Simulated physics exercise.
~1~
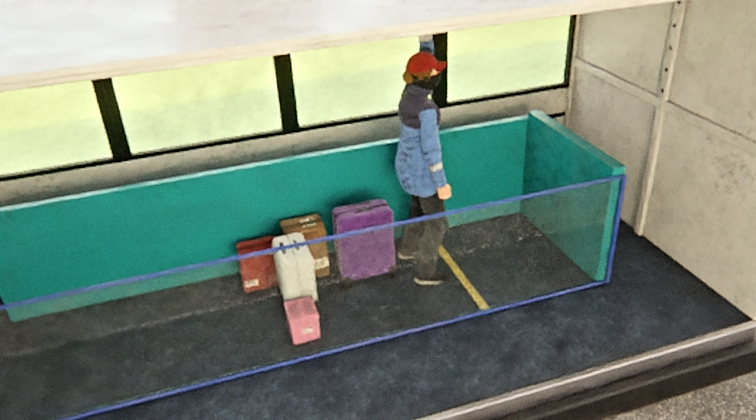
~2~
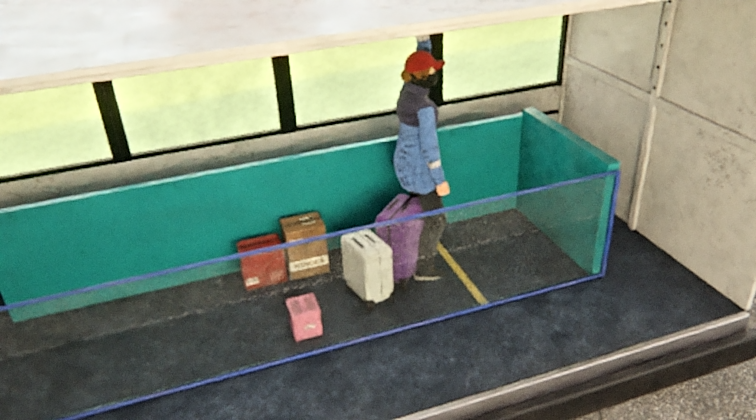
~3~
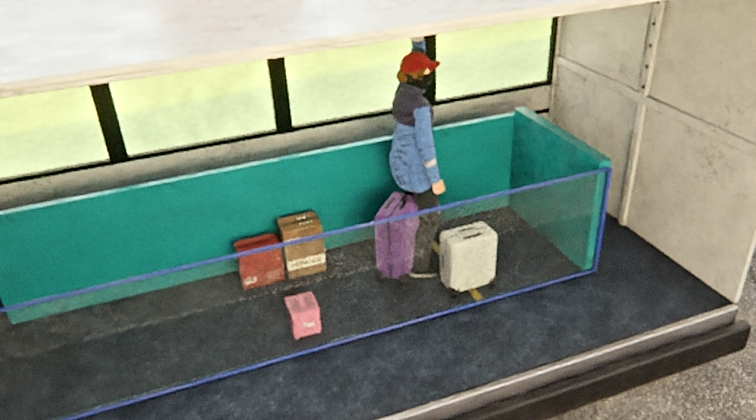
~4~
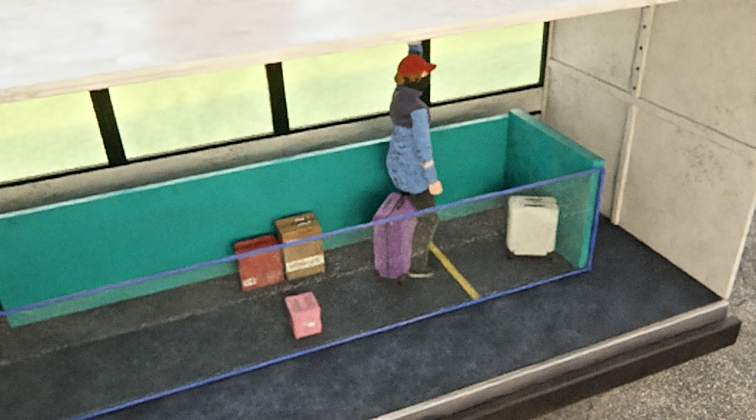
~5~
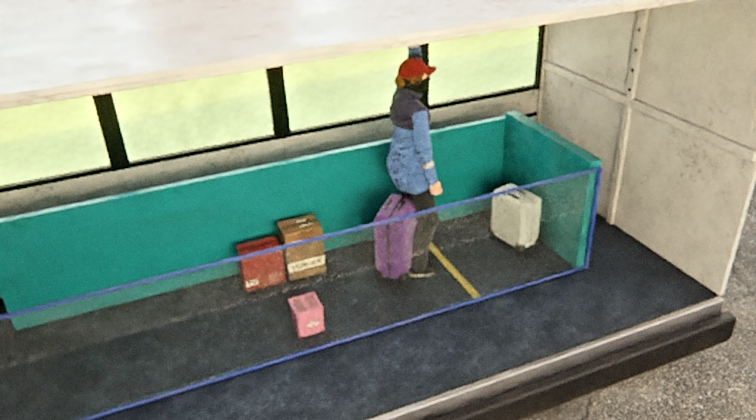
The clip opens on a tram bay where a red carton, a brown pack, a pink tub, a white wheeled case and a larger purple one stand on the dark floor, beside a still figure in a red cap. The white case moves right, away from the pink tub, while the purple case shifts a little right and stops by the figure's legs. The white case carries on past the purple one and over the yellow line. It travels toward the far right corner, then edges slightly left. It ends upright beyond the line, with everything else short of it.
